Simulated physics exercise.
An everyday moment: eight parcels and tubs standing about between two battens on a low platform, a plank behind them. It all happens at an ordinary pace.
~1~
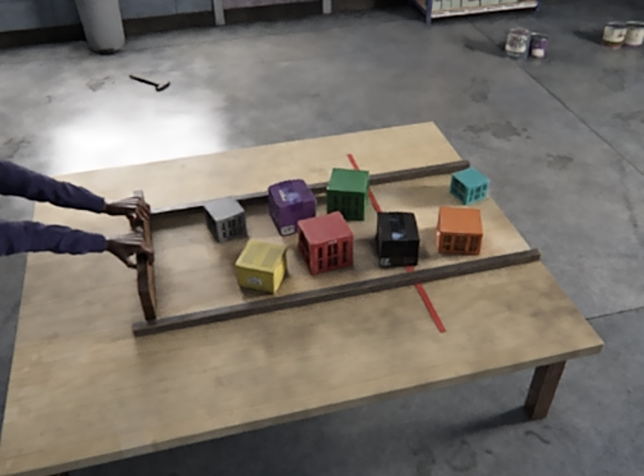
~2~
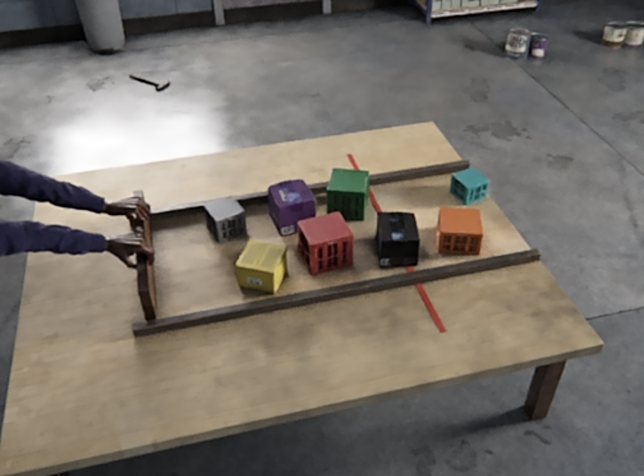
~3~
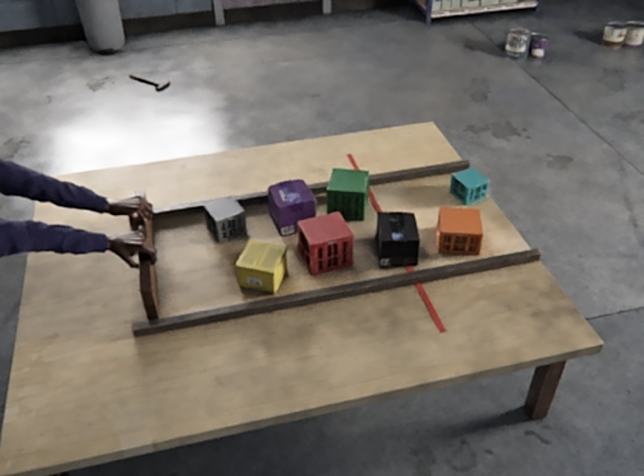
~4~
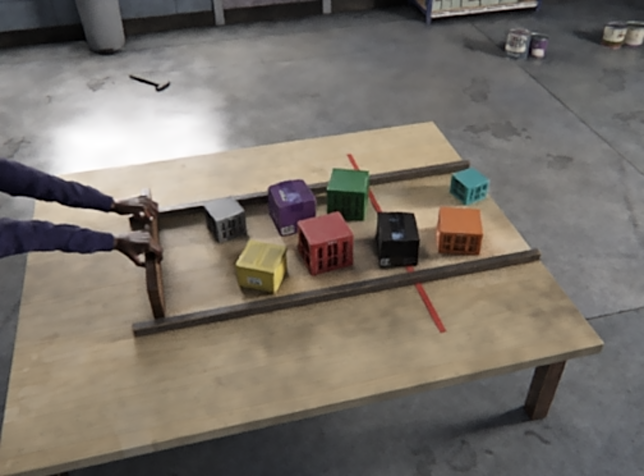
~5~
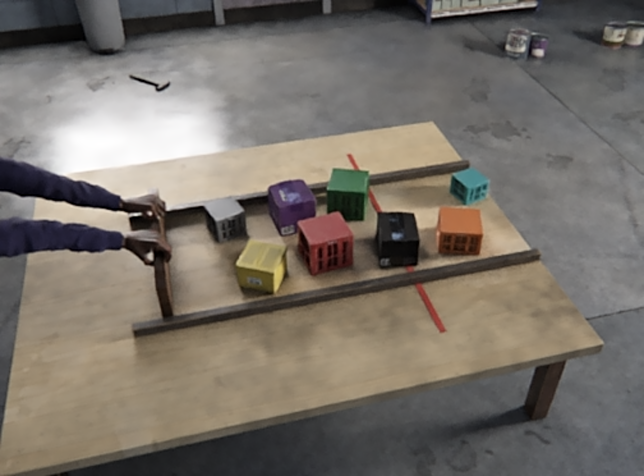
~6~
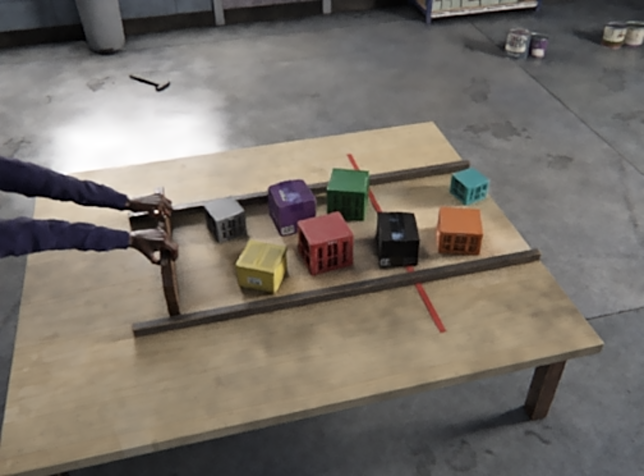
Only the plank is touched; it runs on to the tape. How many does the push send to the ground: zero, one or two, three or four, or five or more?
Outcome: The number that fall off is one or two.
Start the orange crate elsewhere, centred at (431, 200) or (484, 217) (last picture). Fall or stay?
Place by place, it survives; goes over.
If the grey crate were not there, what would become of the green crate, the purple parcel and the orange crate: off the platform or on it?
The green crate does not fall; the purple parcel is kept; the orange crate falls.
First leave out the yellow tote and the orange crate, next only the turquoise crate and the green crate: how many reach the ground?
It would be 0 and 1.
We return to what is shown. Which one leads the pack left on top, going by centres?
The turquoise crate ends nearest.
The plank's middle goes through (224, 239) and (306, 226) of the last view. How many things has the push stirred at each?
At the one place 1, at the other 6.
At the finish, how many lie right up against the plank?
It touches 2.
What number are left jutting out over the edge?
That would be 1.
Early on, none off yet; turquoise crate at rest near (469, 186); orange crate at rest near (459, 230); black parcel at rest near (397, 239).
Finally, the number that fall off is one or two; lost, orange crate.
